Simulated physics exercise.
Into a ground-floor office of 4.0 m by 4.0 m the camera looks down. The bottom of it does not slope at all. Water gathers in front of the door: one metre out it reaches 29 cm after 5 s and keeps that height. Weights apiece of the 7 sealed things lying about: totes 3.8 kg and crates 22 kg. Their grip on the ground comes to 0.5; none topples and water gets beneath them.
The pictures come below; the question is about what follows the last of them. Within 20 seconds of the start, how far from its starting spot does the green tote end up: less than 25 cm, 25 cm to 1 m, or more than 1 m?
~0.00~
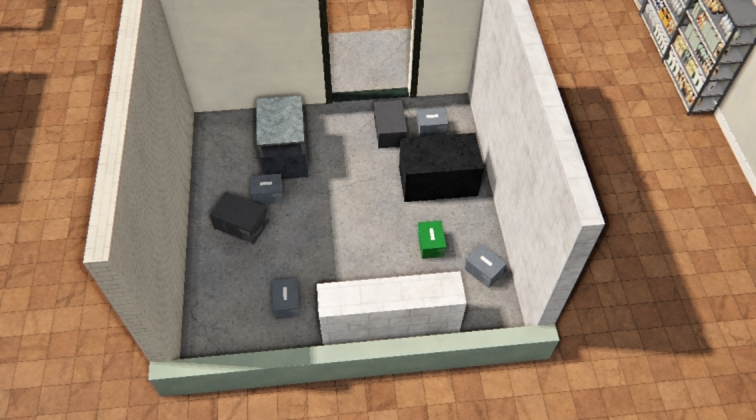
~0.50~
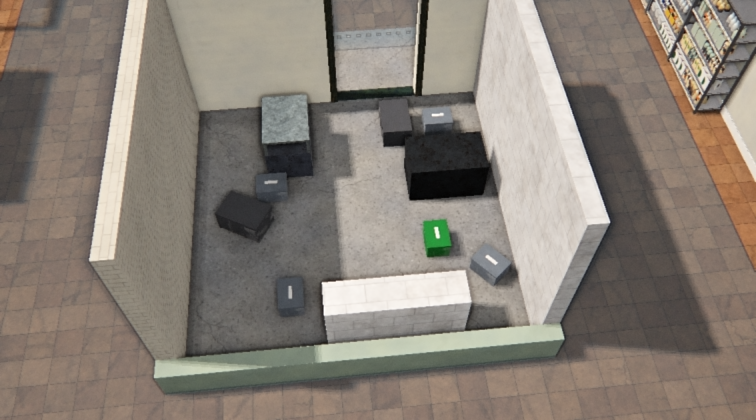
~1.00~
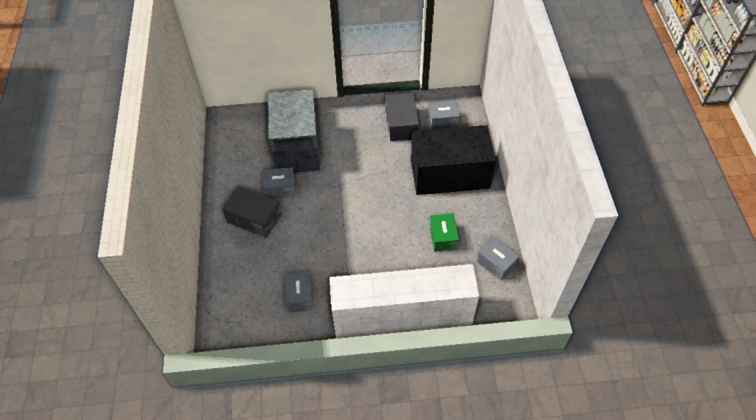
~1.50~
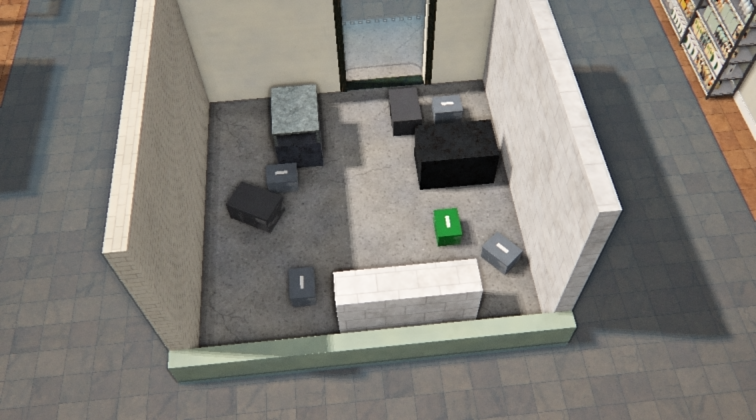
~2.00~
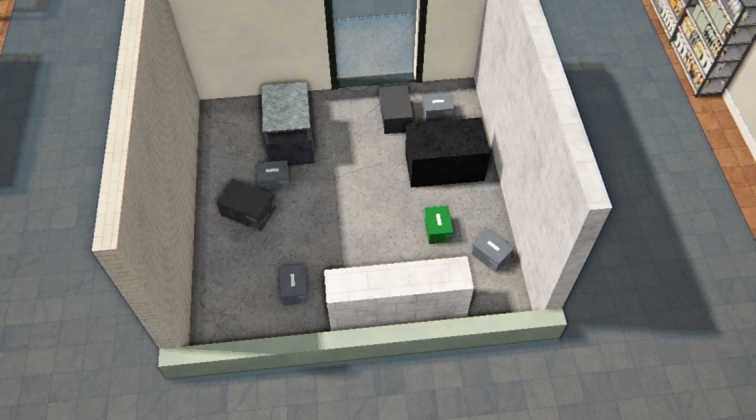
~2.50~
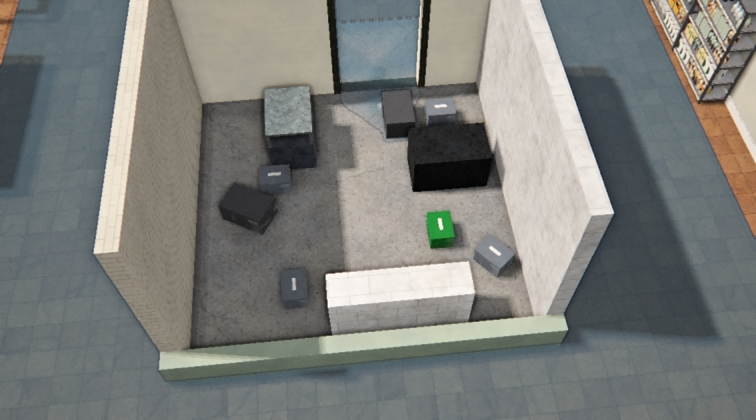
I reckon it goes some way, under a metre.
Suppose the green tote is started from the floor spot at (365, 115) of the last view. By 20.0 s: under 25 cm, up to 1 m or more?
It ends far away.
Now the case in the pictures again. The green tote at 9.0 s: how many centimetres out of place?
It is about 50 cm out of place by then.
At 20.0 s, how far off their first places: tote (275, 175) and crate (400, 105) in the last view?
100 cm, 200 cm.
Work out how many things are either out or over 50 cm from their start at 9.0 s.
4 of them.
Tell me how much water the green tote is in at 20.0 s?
20 cm, roughly.
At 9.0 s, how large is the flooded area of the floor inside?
Around 15 m2 of it.
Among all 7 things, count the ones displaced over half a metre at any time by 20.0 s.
Result: 7.
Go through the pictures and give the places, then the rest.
The green tote at (432, 235) rests on the ground; 0.0 m2 under water; 0 of 7 have shifted, in the first frame.
The green tote at (437, 233) rests on the ground; water covers 0.0 m2; 0 of 7 have shifted, in the second frame.
The green tote at (444, 227), on the bottom; water covers 0.0 m2; 0 of 7 have shifted, in the third frame.
The green tote at (448, 222) rests on the ground; 0.0 m2 under water; 0 of 7 have shifted, in the fourth frame.
The green tote at (439, 220) rests on the ground; 0.1 m2 under water; 0 of 7 have shifted, in the fifth frame.
The green tote at (441, 225) rests on the ground; water covers 0.5 m2; 0 of 7 have shifted, in the sixth frame.
After 4.0 s the green tote is near (441, 225), 0.0 m from its start, aground; 0 afloat.
After 9.0 s the green tote is near (453, 192), 0.5 m from its start, afloat; 4 afloat.
After 16.0 s the green tote is near (402, 249), 0.7 m from its start, afloat; 7 afloat.
After 20.0 s the green tote is near (424, 238), 0.4 m from its start, afloat; 7 afloat.
